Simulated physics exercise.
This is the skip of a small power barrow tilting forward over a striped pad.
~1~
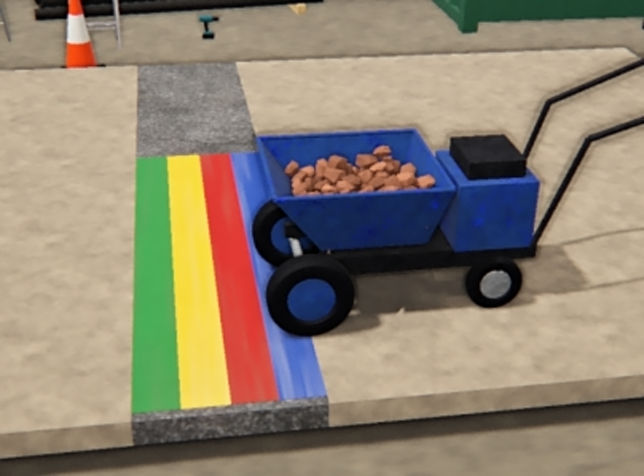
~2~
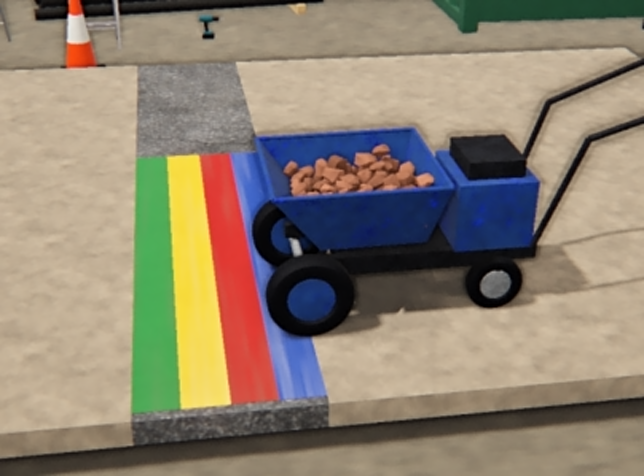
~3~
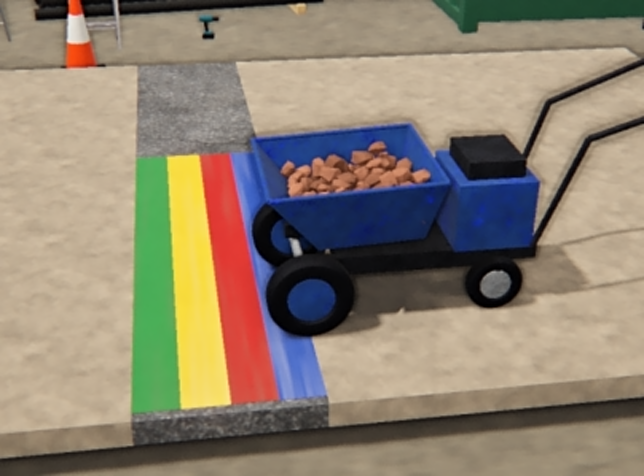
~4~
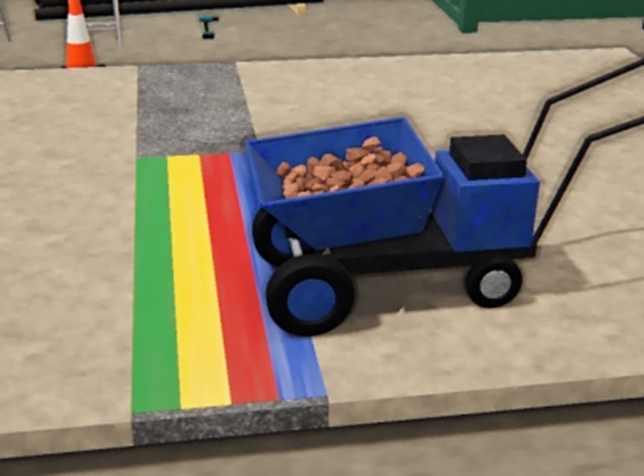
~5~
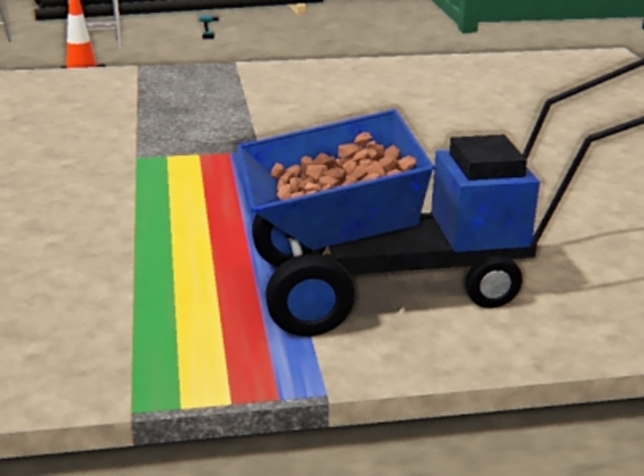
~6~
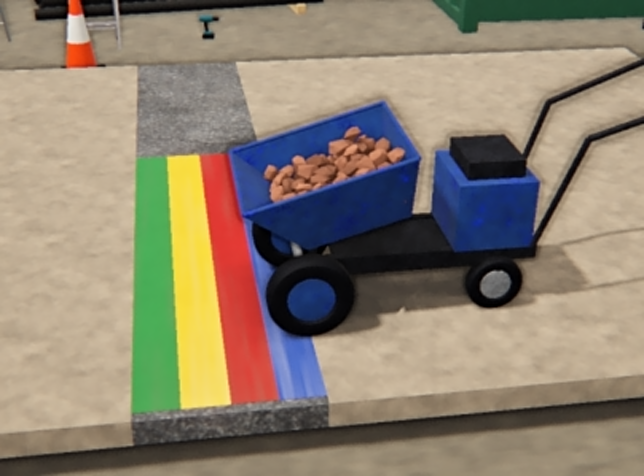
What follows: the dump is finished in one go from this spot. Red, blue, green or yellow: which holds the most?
The green one gets the largest share.
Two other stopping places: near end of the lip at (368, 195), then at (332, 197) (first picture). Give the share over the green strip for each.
Roughly 10 per cent, and 20 per cent.
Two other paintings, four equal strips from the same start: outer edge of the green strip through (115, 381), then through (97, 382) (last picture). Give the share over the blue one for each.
About 0 and 0 per cent.
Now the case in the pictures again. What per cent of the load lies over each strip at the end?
Blue strip: 0 %, red strip: 0 %, yellow strip: 10 %, green strip: 40 %.
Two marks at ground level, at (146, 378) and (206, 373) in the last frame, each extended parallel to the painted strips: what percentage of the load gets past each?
About 50 and 90 per cent.
Soon after the last picture, skip tipped steeply; all in the skip.
A little later, skip tipped right over; most in the skip; a stray few over the yellow strip; about a quarter over the green strip; a stray few off the paint.
Later still, skip tipped right over; a small part in the skip; a small part over the yellow strip; about a third over the green strip; about a third off the paint.
At rest, skip tipped right over; a small part in the skip; none over the blue strip; none over the red strip; a small part over the yellow strip; about a third over the green strip; about a third off the paint.
